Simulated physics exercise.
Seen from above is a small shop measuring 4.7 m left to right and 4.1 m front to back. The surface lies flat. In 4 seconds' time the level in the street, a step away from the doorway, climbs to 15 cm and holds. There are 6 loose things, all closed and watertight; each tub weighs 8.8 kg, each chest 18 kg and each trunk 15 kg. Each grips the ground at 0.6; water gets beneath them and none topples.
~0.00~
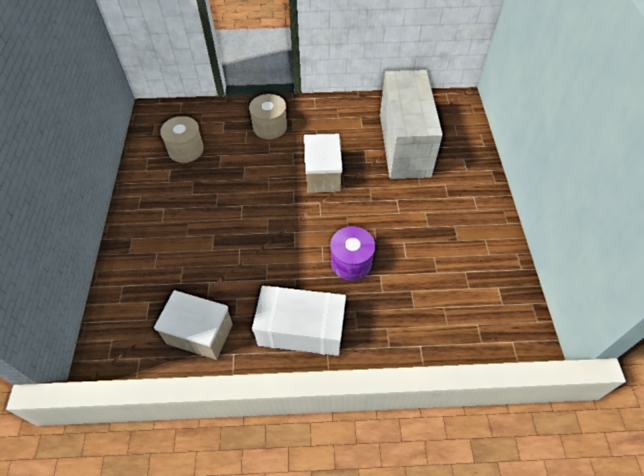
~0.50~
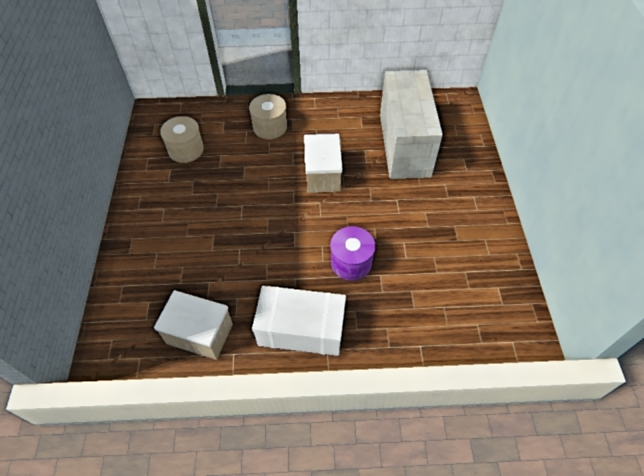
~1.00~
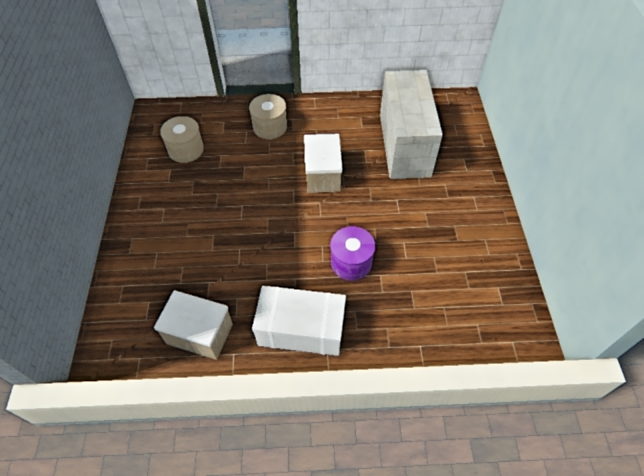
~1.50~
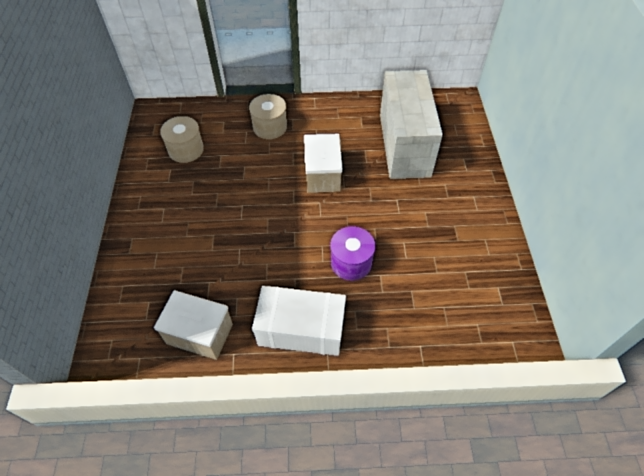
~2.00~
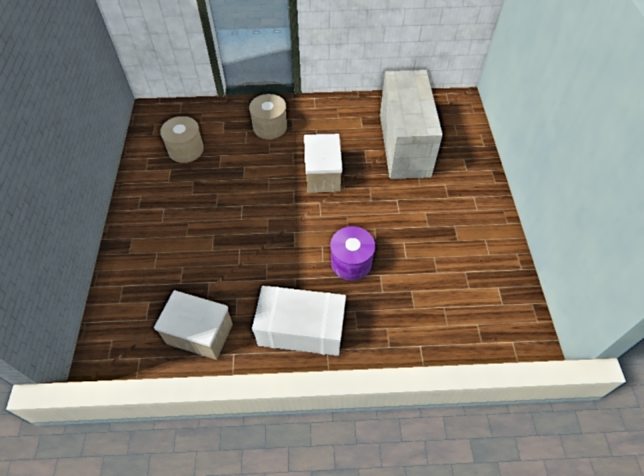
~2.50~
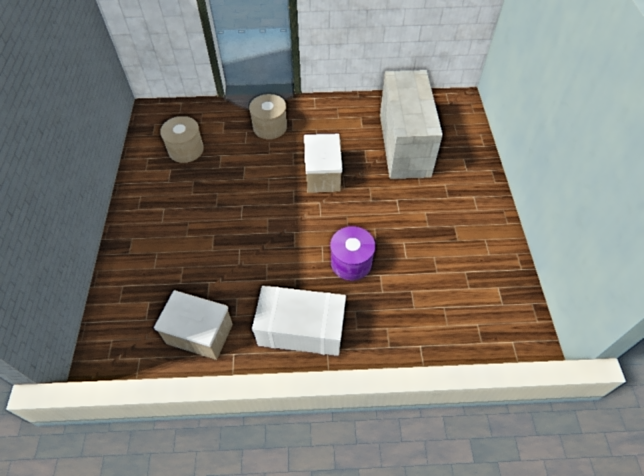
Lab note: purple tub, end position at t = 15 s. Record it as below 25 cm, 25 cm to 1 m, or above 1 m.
Result: Little change.
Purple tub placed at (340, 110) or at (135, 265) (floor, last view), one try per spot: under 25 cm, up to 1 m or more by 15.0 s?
From the first spot it would stay roughly in place, and from the second it would go a long distance.
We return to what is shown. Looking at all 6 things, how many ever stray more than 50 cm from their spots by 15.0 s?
The count comes to 2.
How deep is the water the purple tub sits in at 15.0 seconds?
Depth: About 4 cm.
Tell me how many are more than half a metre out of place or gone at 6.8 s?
At that moment it comes to 1.
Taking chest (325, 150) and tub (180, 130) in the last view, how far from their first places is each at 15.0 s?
First 0 cm, then 40 cm.
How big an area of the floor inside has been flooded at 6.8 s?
Near 11.5 m2 in all.
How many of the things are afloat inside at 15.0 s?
Tally: 3 of them.
After 3.5 s the purple tub is near (353, 245), 0.0 m from its start, aground; 0 afloat.
After 6.8 s the purple tub is near (353, 245), 0.0 m from its start, aground; 0 afloat.
After 11.0 s the purple tub is near (353, 245), 0.0 m from its start, aground; 1 afloat.
After 15.0 s the purple tub is near (353, 245), 0.0 m from its start, aground; 3 afloat.
